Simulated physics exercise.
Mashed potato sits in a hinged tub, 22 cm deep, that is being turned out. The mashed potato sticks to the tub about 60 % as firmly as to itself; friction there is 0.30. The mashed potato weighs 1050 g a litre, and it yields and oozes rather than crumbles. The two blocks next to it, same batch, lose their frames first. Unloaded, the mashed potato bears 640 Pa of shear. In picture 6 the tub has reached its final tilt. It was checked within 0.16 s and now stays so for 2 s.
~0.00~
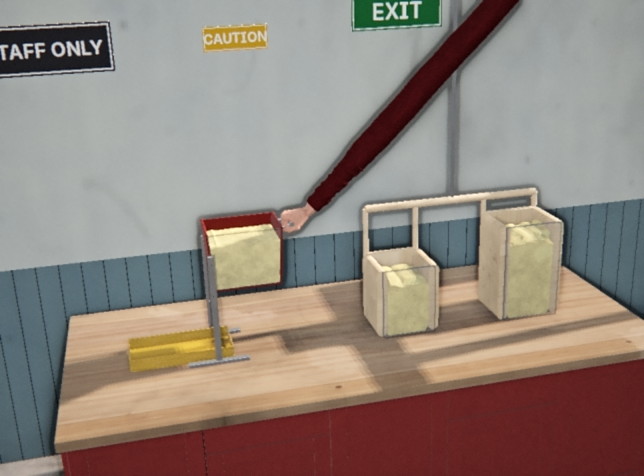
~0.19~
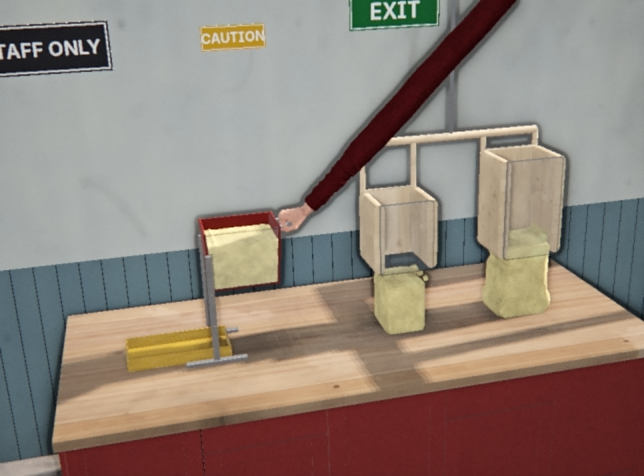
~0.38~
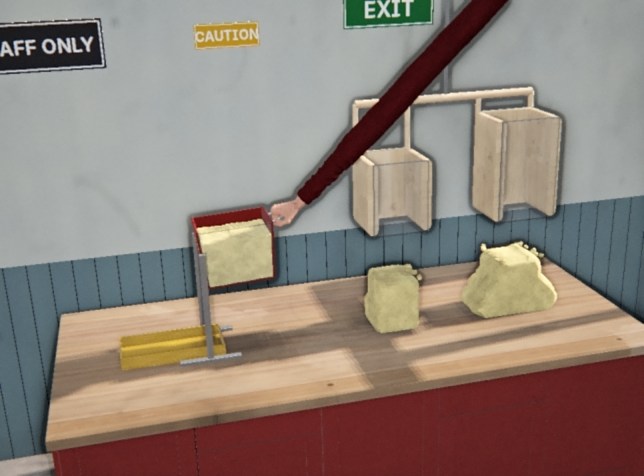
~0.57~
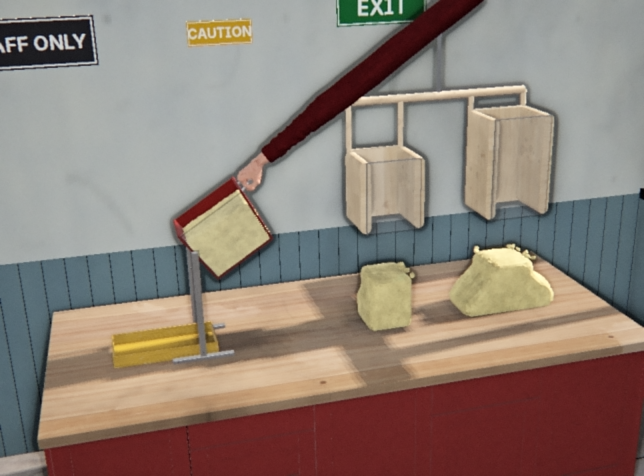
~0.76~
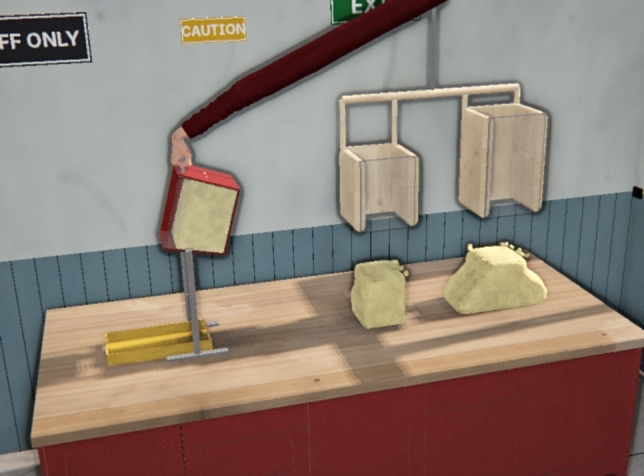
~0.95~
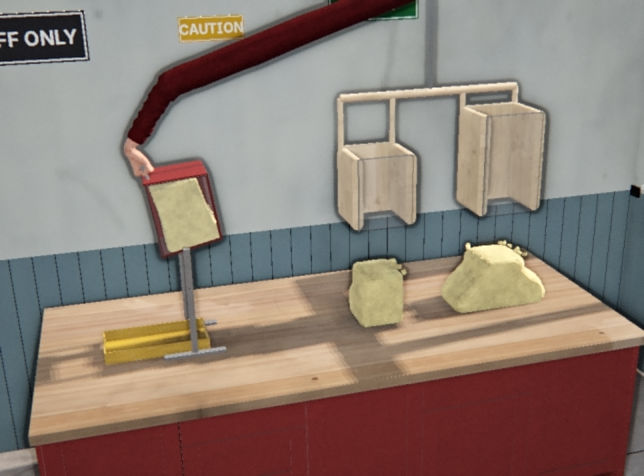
The video shows wooden boxes lifting off two blocks of pale yellow mash, the taller right one slumping into a mound while the left sags slightly; then a red-sleeved arm swings a red tub leftward onto its side, mash still inside.
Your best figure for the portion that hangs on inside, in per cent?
It comes to some 34 %.
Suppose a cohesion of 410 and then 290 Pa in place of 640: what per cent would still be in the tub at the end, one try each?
In turn about 25 %, 25 %.
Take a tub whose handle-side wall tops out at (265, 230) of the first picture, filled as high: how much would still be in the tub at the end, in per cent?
Then about 65 %.
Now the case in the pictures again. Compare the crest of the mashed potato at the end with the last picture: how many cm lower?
About 17 cm.
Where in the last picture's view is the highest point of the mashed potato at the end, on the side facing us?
Near (188, 224).
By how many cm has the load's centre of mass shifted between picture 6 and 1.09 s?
Roughly 6 cm.
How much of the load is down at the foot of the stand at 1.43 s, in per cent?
About 12 %.
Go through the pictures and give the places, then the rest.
The first frame shows handle-side rim at (280, 228), tilt 0 degrees; crest of the mashed potato at (275, 240); block heights 24 cm, 36 cm (left to right).
The second frame shows handle-side rim at (278, 227), tilt 0 degrees; crest of the mashed potato at (273, 239); block heights 23 cm, 33 cm (left to right).
The third frame shows handle-side rim at (271, 222), tilt 3 degrees; crest of the mashed potato at (268, 235); block heights 23 cm, 25 cm (left to right).
The fourth frame shows handle-side rim at (240, 192), tilt 32 degrees; crest of the mashed potato at (244, 205); block heights 23 cm, 23 cm (left to right).
The fifth frame shows handle-side rim at (179, 177), tilt 74 degrees; crest of the mashed potato at (196, 182); block heights 23 cm, 23 cm (left to right).
The sixth frame shows handle-side rim at (144, 187), tilt 98 degrees; crest of the mashed potato at (192, 180); block heights 23 cm, 23 cm (left to right).
After 1.09 s, the tub is at 98 degrees and holds 84 %.
After 1.26 s, the tub is at 98 degrees and holds 45 %.
After 1.43 s, the tub is at 98 degrees and holds 36 %.
After 1.60 s, the tub is at 98 degrees and holds 34 %.
After 2.95 s, the tub is at 98 degrees and holds 34 %.
